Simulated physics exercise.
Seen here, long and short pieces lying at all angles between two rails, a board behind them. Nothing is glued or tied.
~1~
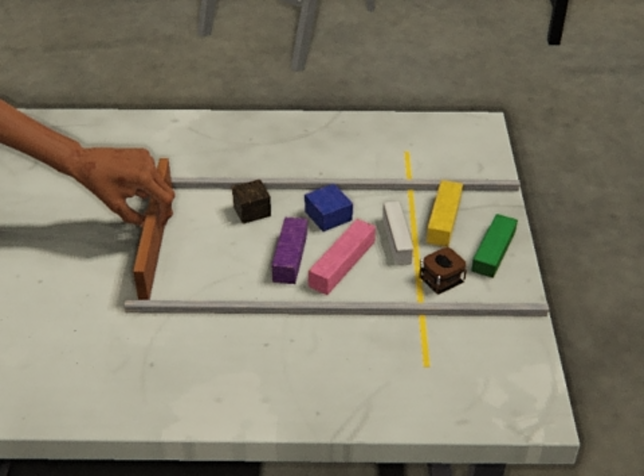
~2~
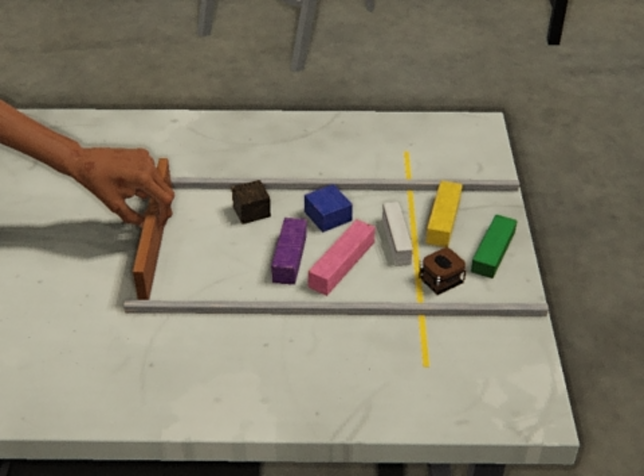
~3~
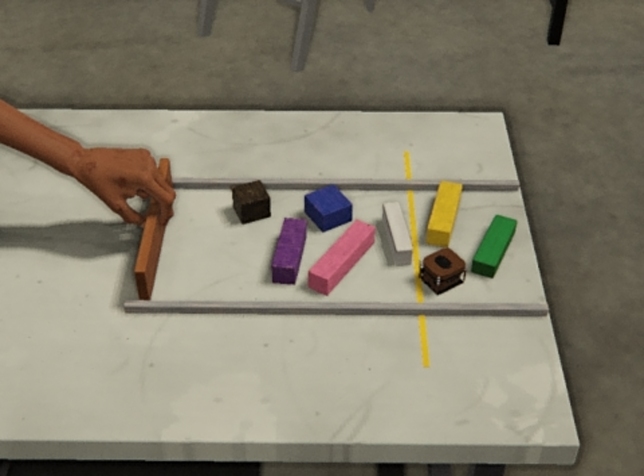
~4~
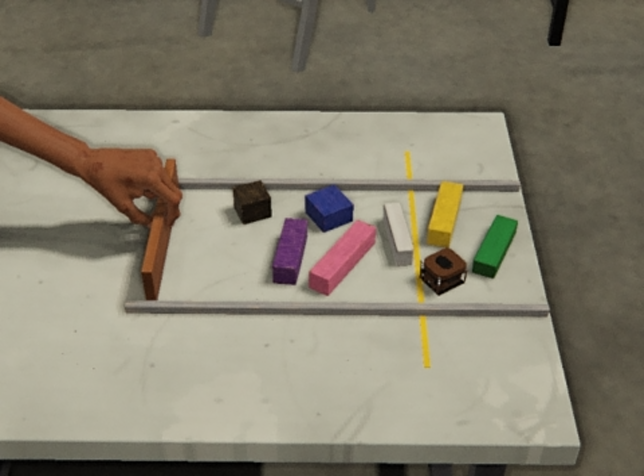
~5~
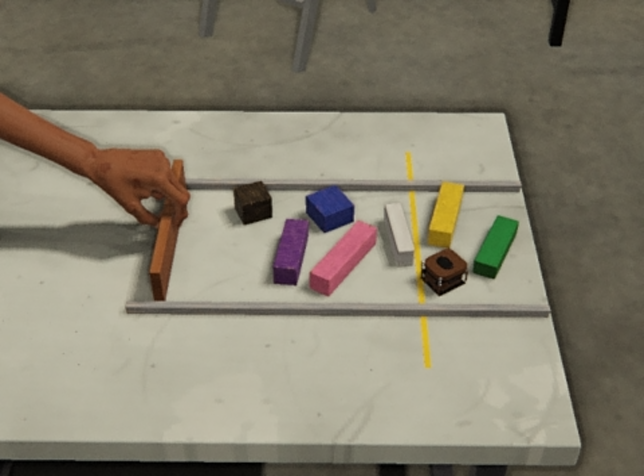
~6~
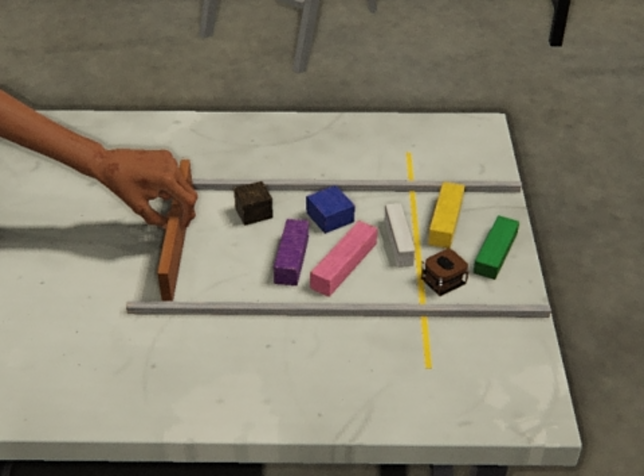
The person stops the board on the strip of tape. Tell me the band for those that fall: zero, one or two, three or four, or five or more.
Here the number that fall off is zero.
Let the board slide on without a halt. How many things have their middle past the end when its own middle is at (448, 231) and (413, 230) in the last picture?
It would be 2 and 0.
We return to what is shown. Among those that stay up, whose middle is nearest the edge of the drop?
It is the green stick.
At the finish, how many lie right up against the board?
In contact: 2.
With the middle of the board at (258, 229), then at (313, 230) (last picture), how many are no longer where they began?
The counts are 1 and 4.
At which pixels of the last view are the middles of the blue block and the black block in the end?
The blue block at (466, 217), the black block at (430, 207).
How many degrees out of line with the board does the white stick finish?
Some 10 degrees.
Early on, none off yet; green stick at rest near (497, 247); yellow bar at rest near (447, 215); brown case at rest near (445, 272).
Finally, the number that fall off is zero.
